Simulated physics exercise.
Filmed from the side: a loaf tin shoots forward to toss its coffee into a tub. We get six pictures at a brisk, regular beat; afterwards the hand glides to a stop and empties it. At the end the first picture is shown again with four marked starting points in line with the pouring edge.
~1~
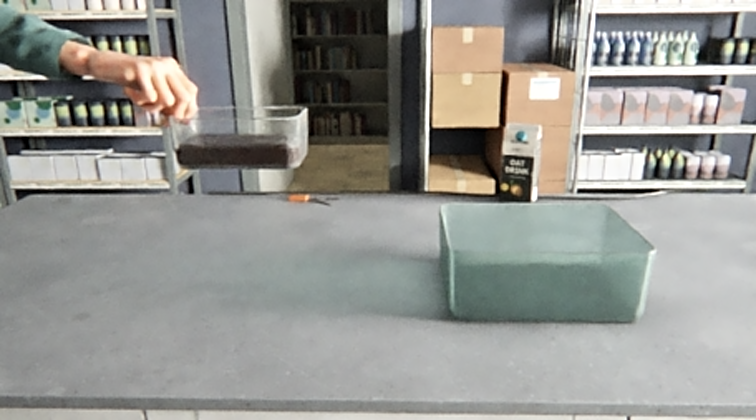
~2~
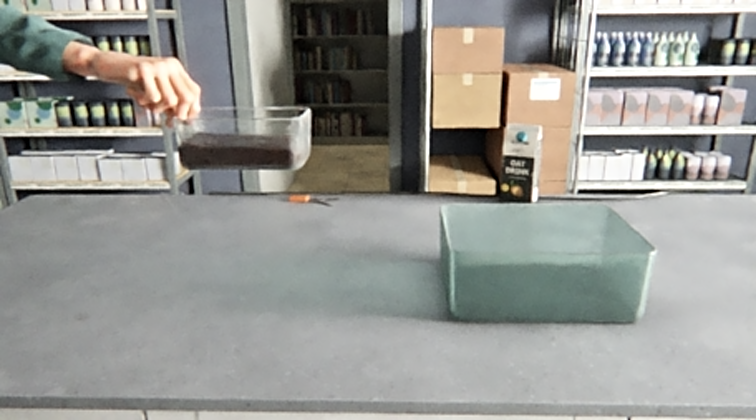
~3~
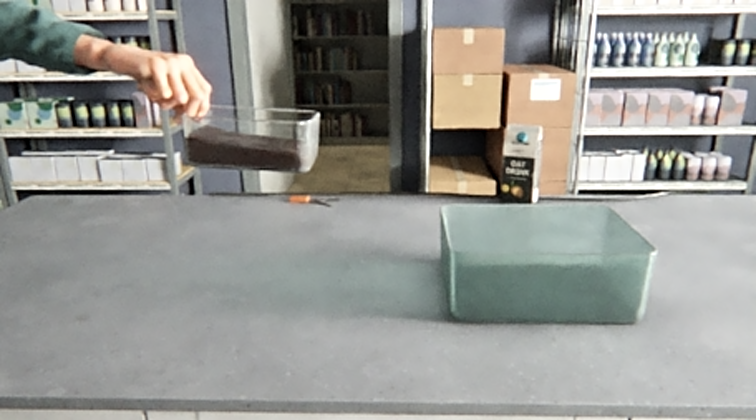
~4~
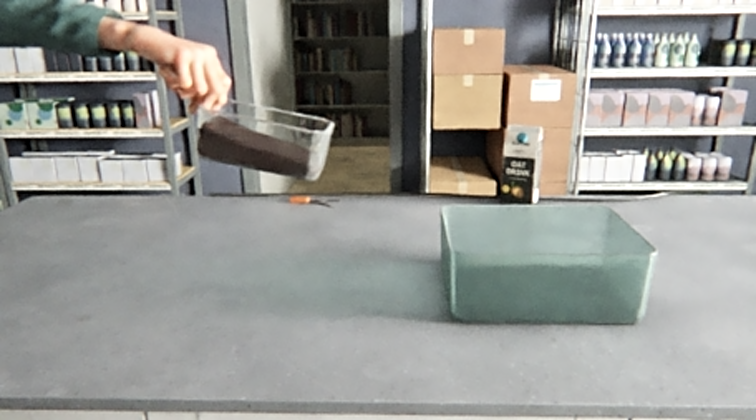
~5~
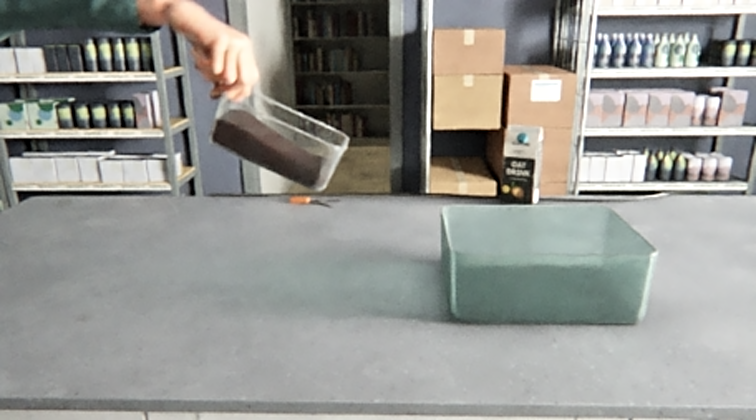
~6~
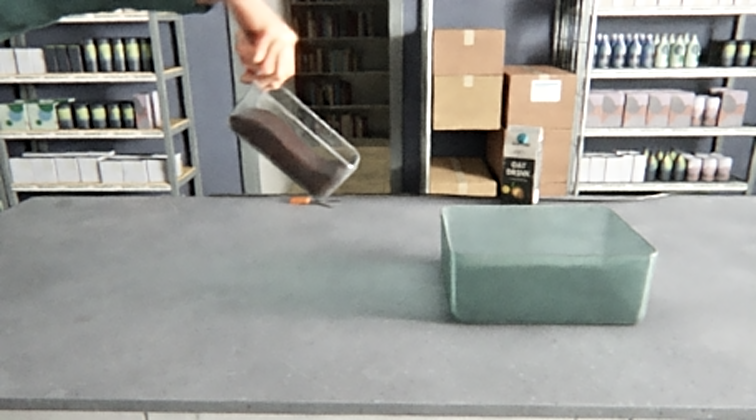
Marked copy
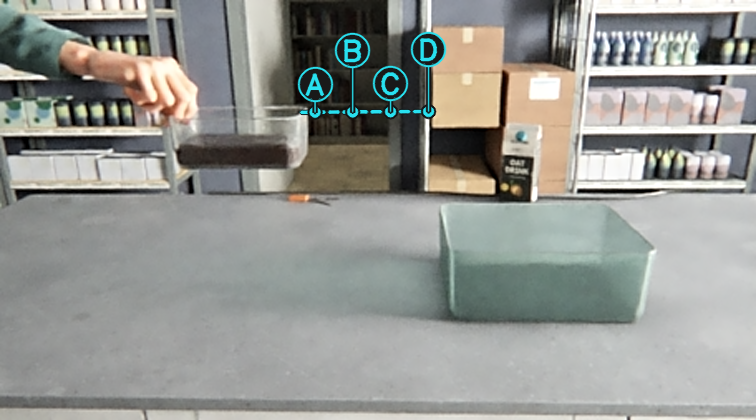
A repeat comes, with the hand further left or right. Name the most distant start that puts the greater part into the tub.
B.
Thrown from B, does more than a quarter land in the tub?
Yes, it does.
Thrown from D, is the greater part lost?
No.
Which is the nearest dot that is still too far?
That would be A.
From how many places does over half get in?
Three.
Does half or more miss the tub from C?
No, not at all.
In cyan, A at (315, 112); B at (352, 112); C at (390, 111); D at (428, 111).
For dot A, about 30 % lands in the tub, 66 % falls short and 4 % goes beside or beyond.
For dot B, about 64 % lands in the tub, 30 % falls short and 6 % goes beside or beyond.
For dot C, about 70 % lands in the tub, 19 % falls short and 11 % goes beside or beyond.
For dot D, about 86 % lands in the tub, 5 % falls short and 10 % goes beside or beyond.
